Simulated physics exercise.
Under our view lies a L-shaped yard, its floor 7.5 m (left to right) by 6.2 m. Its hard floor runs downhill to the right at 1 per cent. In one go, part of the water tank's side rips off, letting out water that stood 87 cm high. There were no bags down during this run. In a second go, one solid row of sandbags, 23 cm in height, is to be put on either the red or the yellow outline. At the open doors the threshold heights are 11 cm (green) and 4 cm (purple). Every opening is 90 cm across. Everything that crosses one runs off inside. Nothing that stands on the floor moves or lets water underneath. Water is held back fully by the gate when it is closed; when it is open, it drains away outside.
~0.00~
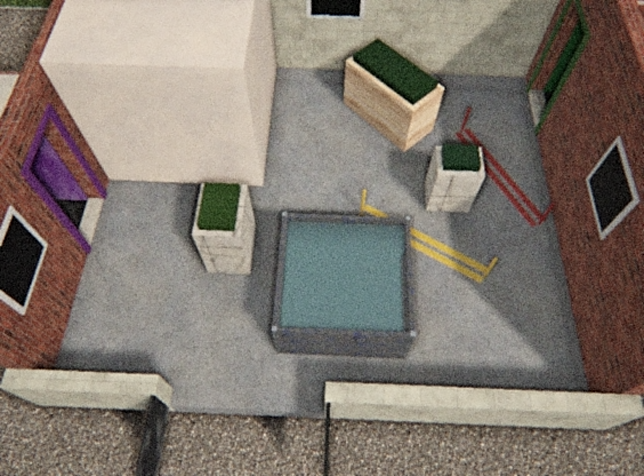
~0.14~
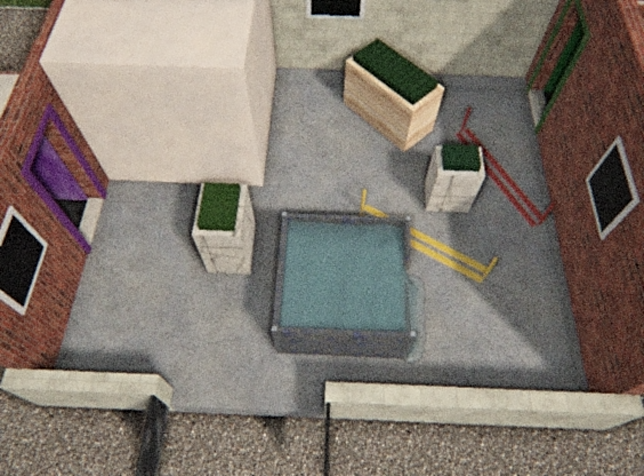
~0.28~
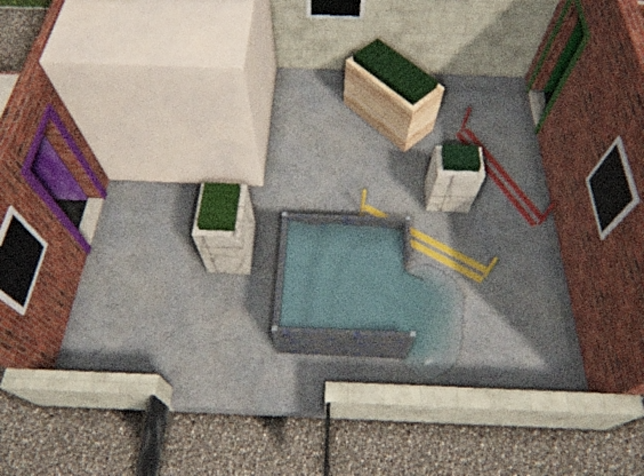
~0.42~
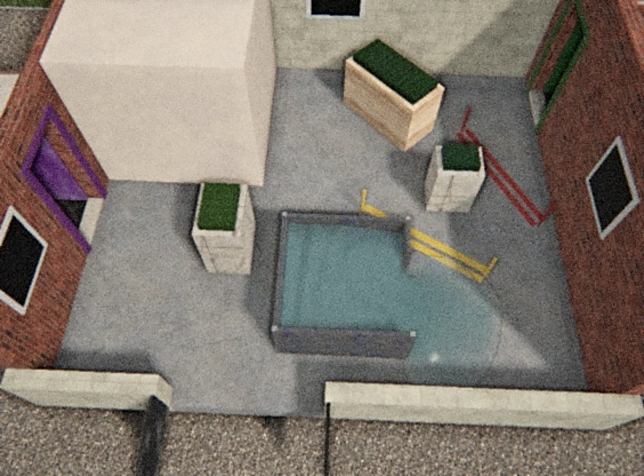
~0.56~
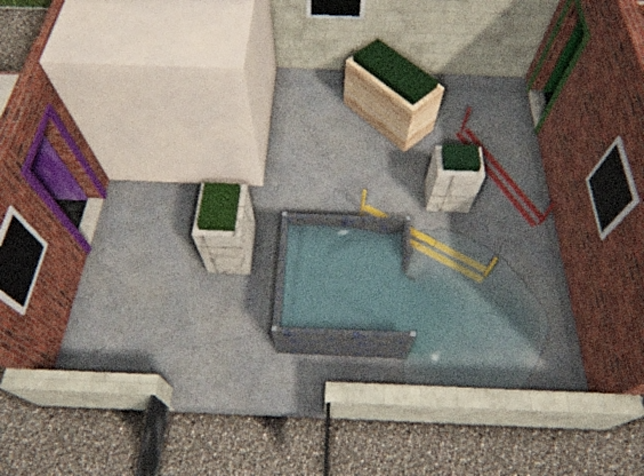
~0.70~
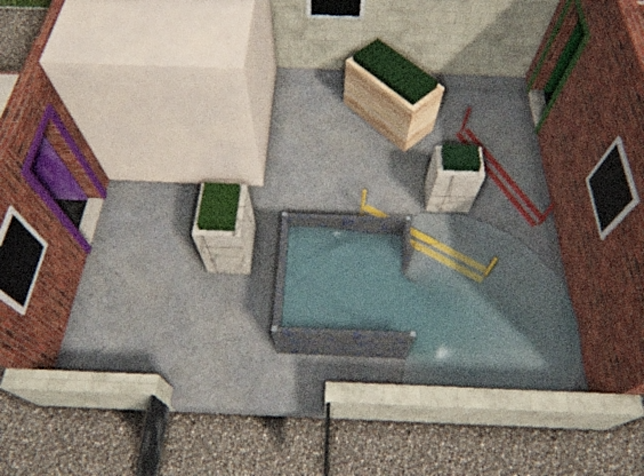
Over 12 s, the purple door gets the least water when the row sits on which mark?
When it sits on the yellow mark.
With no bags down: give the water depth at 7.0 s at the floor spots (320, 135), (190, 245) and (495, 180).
Roughly 2, 0 and 8 cm.
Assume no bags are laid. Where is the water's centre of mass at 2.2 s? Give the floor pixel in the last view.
Centre of water: Approx. (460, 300).
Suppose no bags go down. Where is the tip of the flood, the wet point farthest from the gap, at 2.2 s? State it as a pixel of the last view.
Around pixel (524, 88).
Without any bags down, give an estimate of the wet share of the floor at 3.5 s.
Something like 45 percent is wet.
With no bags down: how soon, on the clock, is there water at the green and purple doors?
Green: 2.0 s; purple: 9.0 s.
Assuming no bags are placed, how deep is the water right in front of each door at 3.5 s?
Green 8 cm, purple 0 cm.
After 1.4 s water covers 20 % of the floor and is deepest (64 cm) near (588, 406) in the run without bags; in at the purple door, 0 L with no bags, 0 L with the row on red, 0 L on yellow.
After 2.2 s water covers 30 % of the floor and is deepest (42 cm) near (494, 389) in the run without bags; in at the purple door, 0 L with no bags, 0 L with the row on red, 0 L on yellow.
After 3.5 s water covers 45 % of the floor and is deepest (31 cm) near (524, 88) in the run without bags; in at the purple door, 0 L with no bags, 0 L with the row on red, 0 L on yellow.
After 7.0 s water covers 75 % of the floor and is deepest (22 cm) near (495, 80) in the run without bags; in at the purple door, 0 L with no bags, 1 L with the row on red, 0 L on yellow.
After 12.0 s water covers 95 % of the floor and is deepest (12 cm) near (527, 102) in the run without bags; in at the purple door, 0 L with no bags, 32 L with the row on red, 0 L on yellow.
